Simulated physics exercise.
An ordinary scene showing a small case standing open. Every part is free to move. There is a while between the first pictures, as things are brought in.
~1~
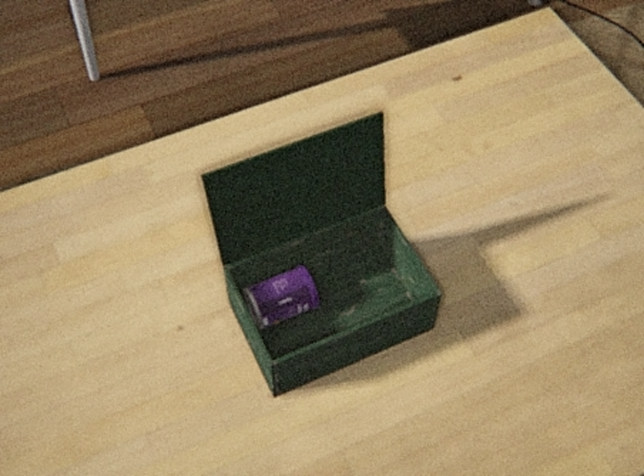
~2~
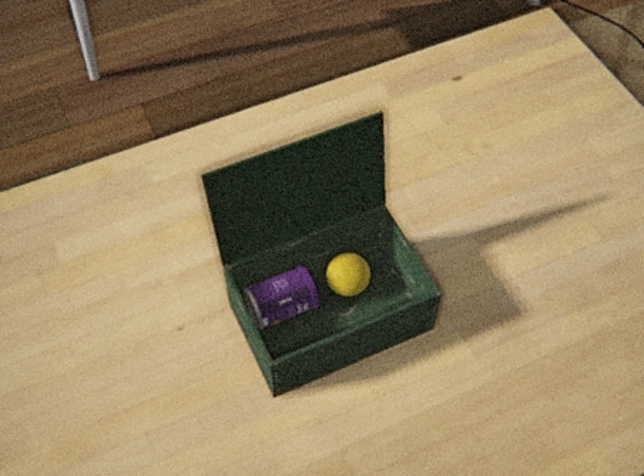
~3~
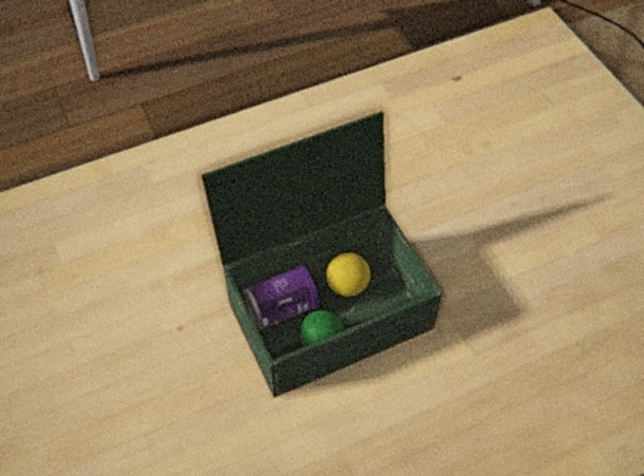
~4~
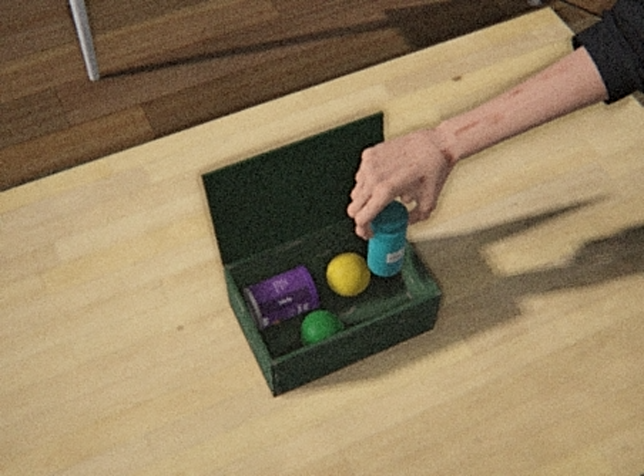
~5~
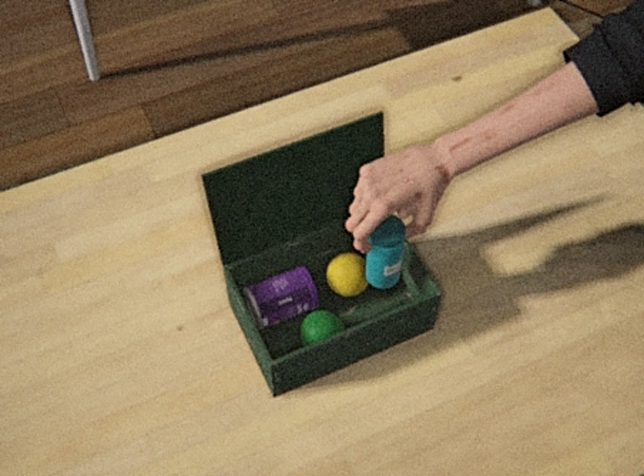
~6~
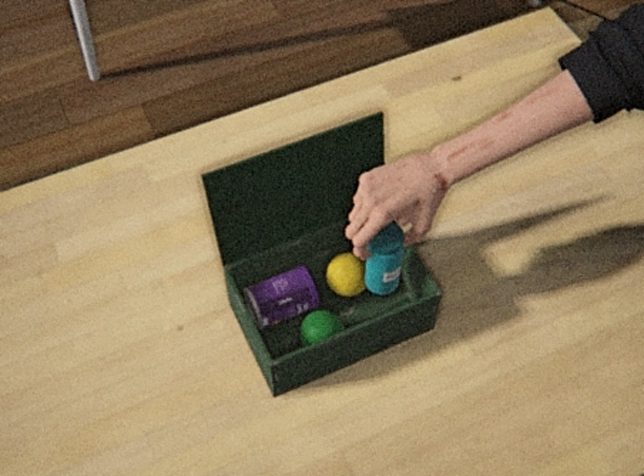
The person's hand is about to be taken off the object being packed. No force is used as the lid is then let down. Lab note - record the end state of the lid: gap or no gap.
Seems the lid is blocked.
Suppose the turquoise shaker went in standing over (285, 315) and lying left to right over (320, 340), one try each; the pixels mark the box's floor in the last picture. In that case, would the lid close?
Case one: Lid left up; case two: Lid down.
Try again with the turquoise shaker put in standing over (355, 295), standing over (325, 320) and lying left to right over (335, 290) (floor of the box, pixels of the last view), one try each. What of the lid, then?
Results in order: Lid up, lid down, lid down.
Then, 0.60 s later than the last frame, turquoise shaker tilted by 12° near (386, 278).
Then, 1.40 s later than the last frame, lid 74° above the rim; turquoise shaker moved about its own width near (390, 287).
Then, 1.80 s later than the last frame, lid 32° above the rim; turquoise shaker moved about its own width near (390, 287).
When it is over, lid 12° above the rim; moved from the start, turquoise shaker; the other 3 as before. End places, in pixels of the last picture, turquoise shaker near (390, 287).
